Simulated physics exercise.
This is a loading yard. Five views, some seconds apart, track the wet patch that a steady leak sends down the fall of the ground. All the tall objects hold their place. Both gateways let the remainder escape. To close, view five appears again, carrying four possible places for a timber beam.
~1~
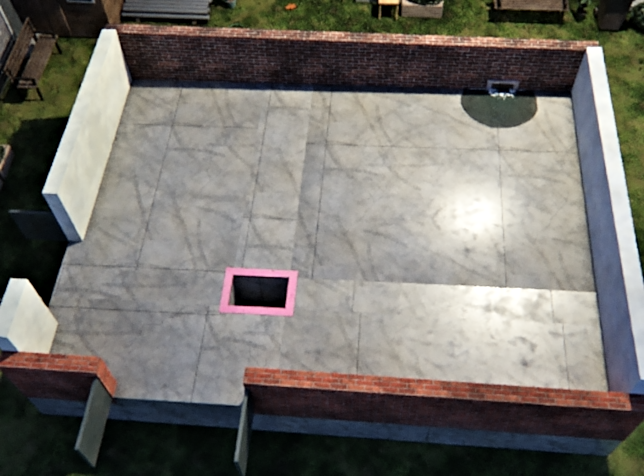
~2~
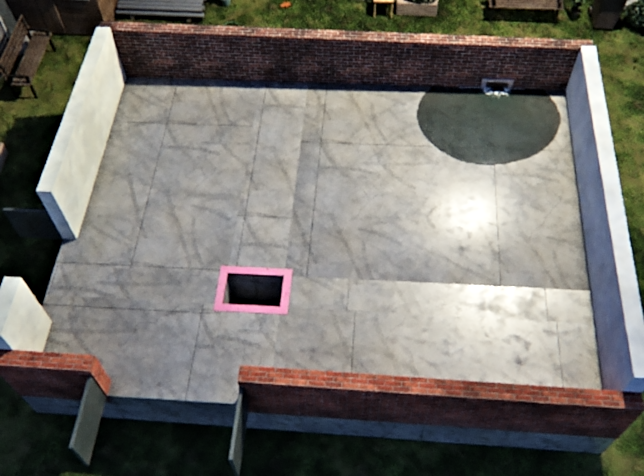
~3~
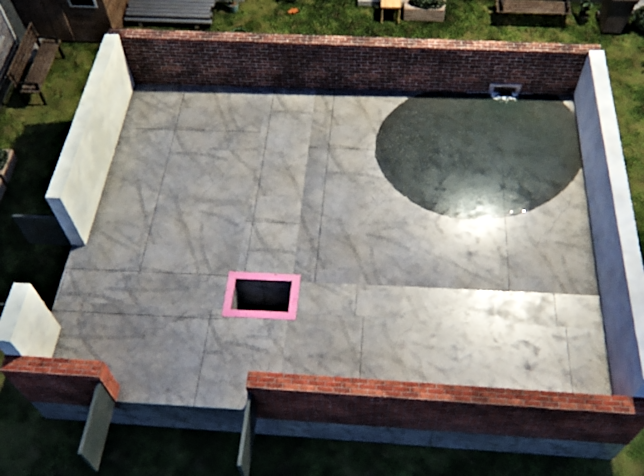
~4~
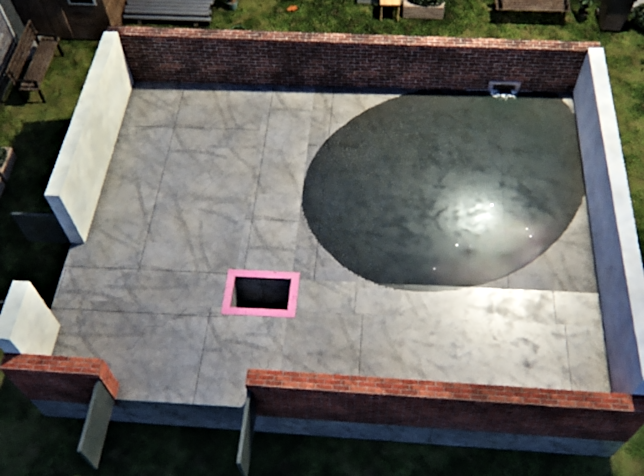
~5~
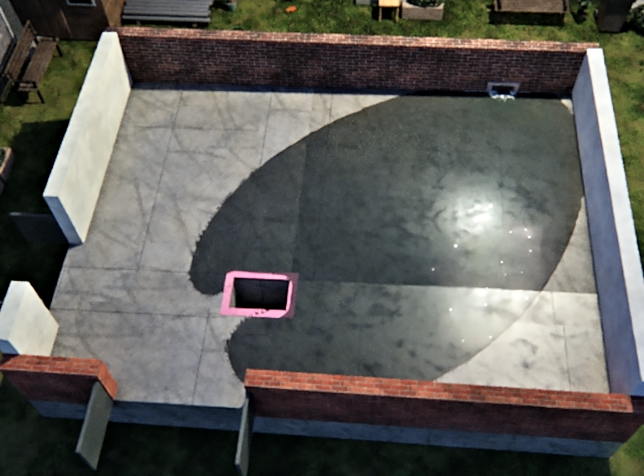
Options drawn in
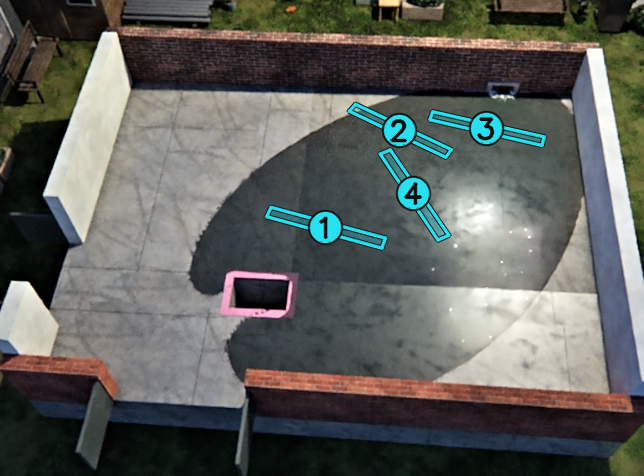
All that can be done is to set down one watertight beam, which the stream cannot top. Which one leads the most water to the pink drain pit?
2 works best here.
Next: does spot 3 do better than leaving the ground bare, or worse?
It is worse.
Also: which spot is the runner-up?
The answer is 3.
On the marked copy, 1 from (268, 212) to (383, 243); 2 from (352, 107) to (448, 153); 3 from (431, 115) to (543, 141); 4 from (385, 152) to (443, 237).
For spot 1, about 5 % of the stream runs into the pink drain pit, about 95 % out by the gates.
For spot 2, about 18 % of the stream runs into the pink drain pit, about 82 % out by the gates.
For spot 3, about 8 % of the stream runs into the pink drain pit, about 92 % out by the gates.
For spot 4, about 3 % of the stream runs into the pink drain pit, about 97 % out by the gates.
